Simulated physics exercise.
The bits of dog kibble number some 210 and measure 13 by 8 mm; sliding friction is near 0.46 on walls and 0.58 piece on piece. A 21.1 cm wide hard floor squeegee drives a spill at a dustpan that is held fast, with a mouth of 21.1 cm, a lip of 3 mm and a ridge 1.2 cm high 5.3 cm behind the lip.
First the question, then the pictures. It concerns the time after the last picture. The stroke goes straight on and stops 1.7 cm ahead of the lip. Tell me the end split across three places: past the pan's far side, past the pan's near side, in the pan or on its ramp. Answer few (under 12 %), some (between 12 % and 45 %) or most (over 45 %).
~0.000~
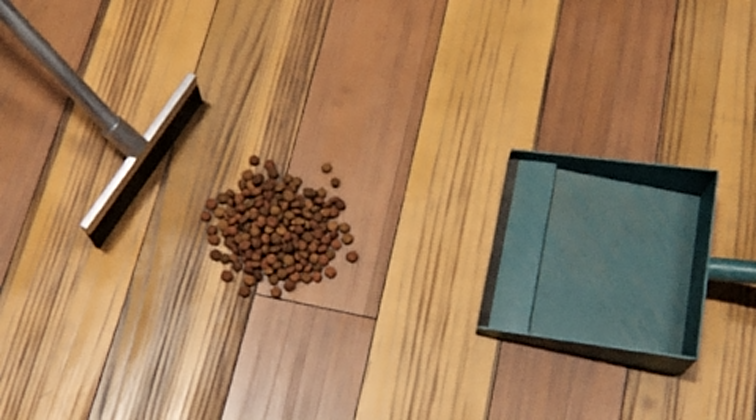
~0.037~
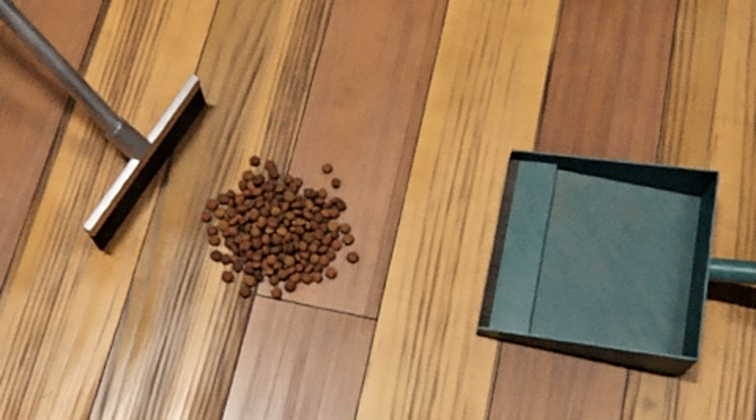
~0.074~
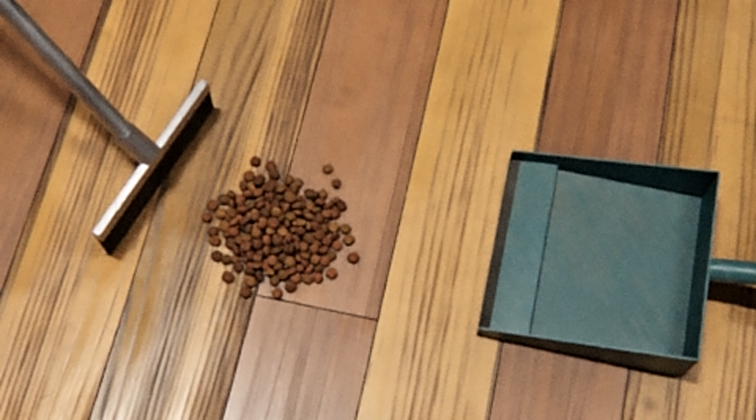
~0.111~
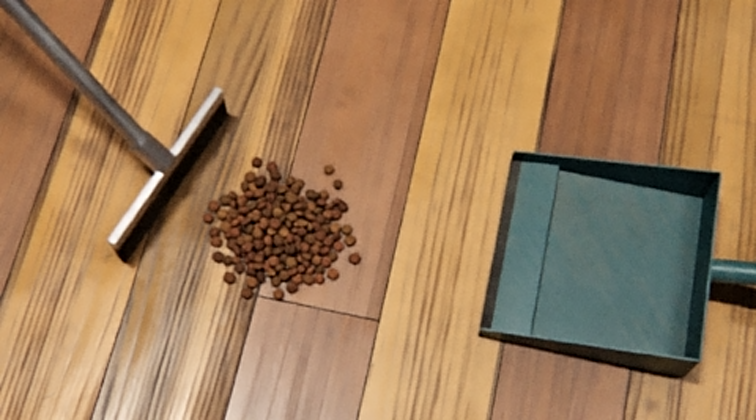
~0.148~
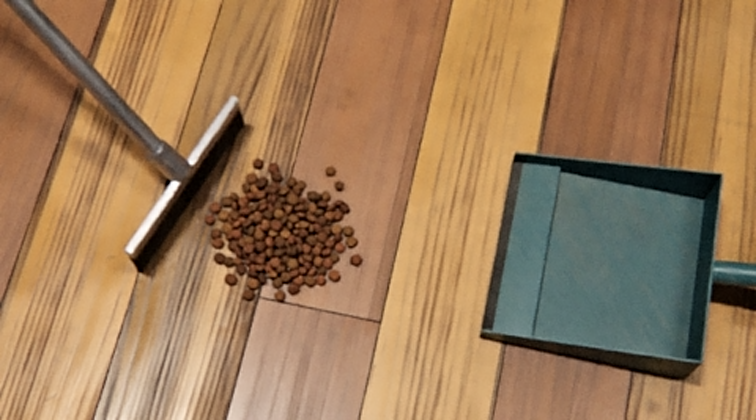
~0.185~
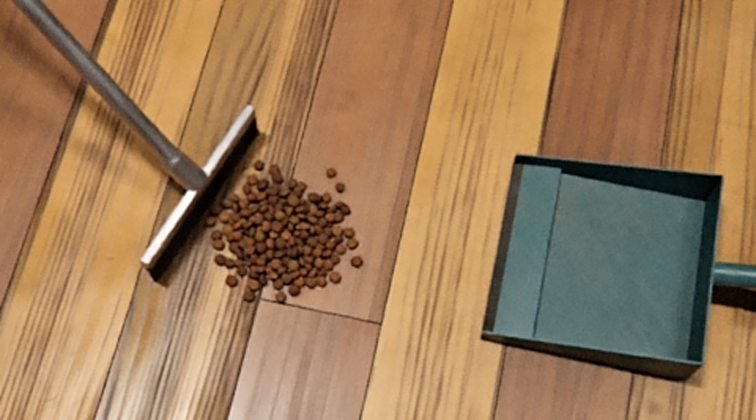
Far side: Few, near side: Most, pan: Some.
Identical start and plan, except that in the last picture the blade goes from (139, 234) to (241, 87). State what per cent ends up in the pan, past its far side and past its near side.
Pan 0; far 0; near 5.
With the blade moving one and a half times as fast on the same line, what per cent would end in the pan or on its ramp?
In that case close to 20 per cent.
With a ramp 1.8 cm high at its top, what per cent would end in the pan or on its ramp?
Roughly 15 per cent.
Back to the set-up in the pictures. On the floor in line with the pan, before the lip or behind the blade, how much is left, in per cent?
I'd put it near 30 per cent.
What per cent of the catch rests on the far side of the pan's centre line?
Close to 10 %.
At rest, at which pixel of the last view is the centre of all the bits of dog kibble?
Roughly pixel (468, 335).
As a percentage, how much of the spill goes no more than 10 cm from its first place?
Around 0 in a hundred.
After 0.46 s, middle of the blade 19 cm from the lip; 0 % over the lip, far side 0 %, near side 15 %.
After 0.64 s, middle of the blade 10 cm from the lip; 0 % over the lip, far side 0 %, near side 35 %.
After 0.95 s, middle of the blade 5 cm from the lip; 15 % over the lip, far side 0 %, near side 50 %.
In the end, at 1.5 s, far side 0 %, near side 50 %, pan 15 %, in front of the lip or behind the blade 30 %.
